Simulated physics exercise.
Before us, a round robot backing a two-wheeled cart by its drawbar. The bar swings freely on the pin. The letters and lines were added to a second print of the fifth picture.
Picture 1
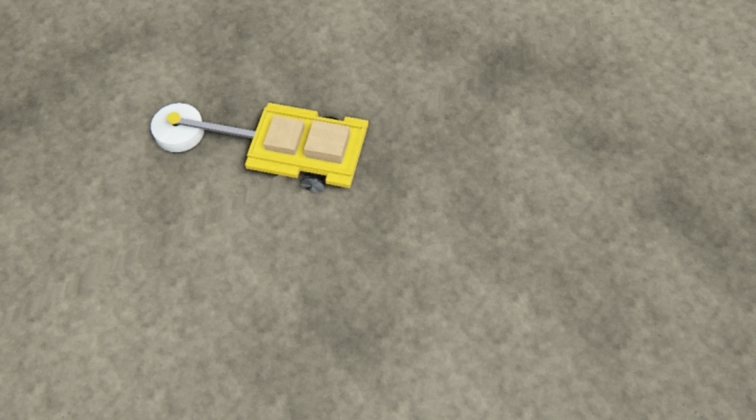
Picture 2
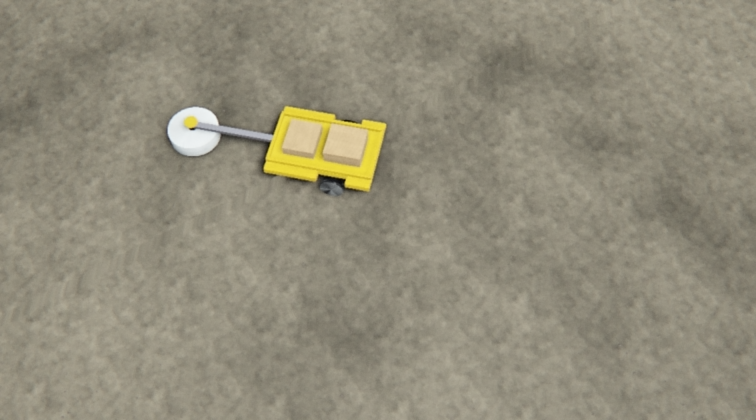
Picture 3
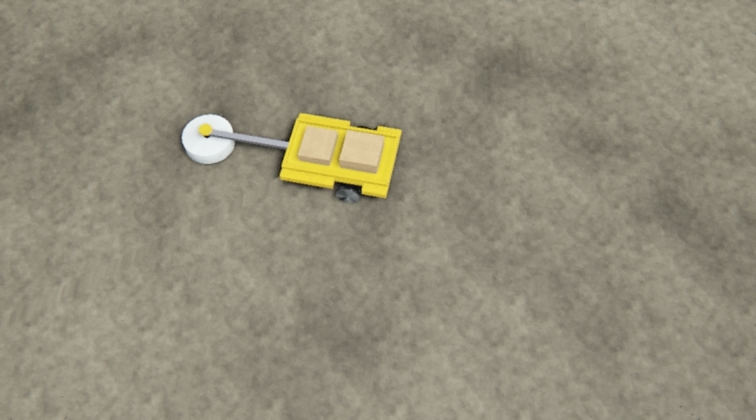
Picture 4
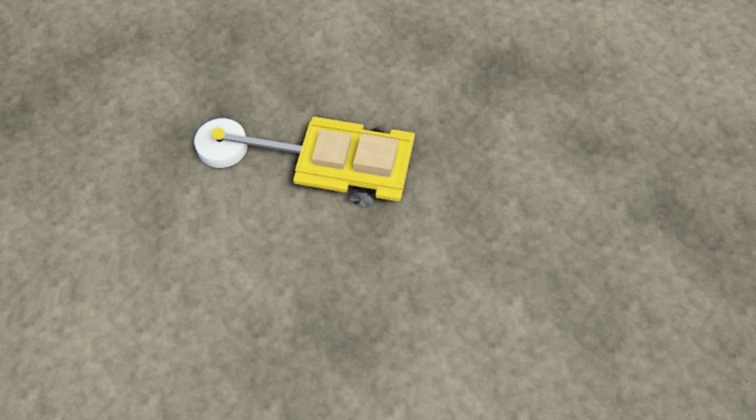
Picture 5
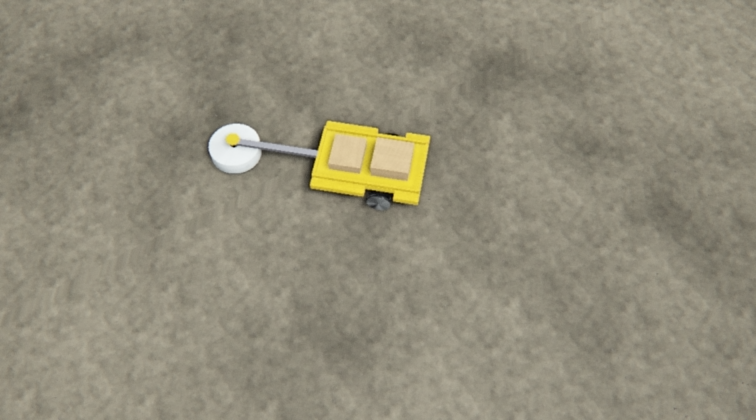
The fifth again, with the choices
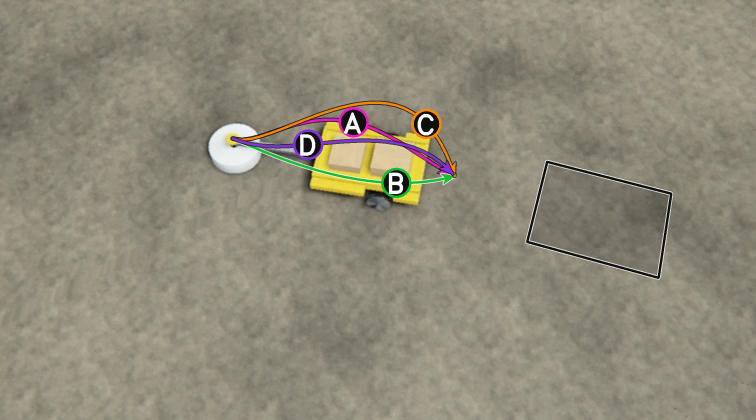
In the video, a round white robot joined by a grey bar to a yellow cart carrying two tan blocks pushes the cart a short distance to the right and slightly downward across mottled grey-brown ground.
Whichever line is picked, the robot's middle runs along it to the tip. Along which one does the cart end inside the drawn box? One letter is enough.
The cart ends in the outline on D.
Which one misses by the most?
Route C.
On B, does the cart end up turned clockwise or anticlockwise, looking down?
Anticlockwise.
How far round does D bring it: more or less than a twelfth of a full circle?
Less.
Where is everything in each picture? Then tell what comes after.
In the first picture, yellow cart (308, 143); robot (177, 125).
In the second picture, robot (194, 129); yellow cart (326, 146).
In the third picture, robot (208, 137); yellow cart (341, 153).
In the fourth picture, robot (221, 141); yellow cart (355, 156).
In the fifth picture, robot (235, 146); yellow cart (371, 160).
On the copy, A from (233, 138) via (344, 121) to (452, 175); B from (233, 138) via (338, 175) to (455, 176); C from (233, 138) via (359, 104) to (455, 176); D from (233, 138) via (347, 141) to (453, 174); the bay at (601, 217).
On D. First, robot (316, 152), cart (454, 172).
Then, robot (395, 151), cart (531, 191).
Finally, robot (454, 184), cart (599, 216); the cart stands in the bay.
By contrast, A leaves the cart at (584, 252), out of the bay; B leaves the cart at (595, 157), out of the bay; C leaves the cart at (556, 283), out of the bay.
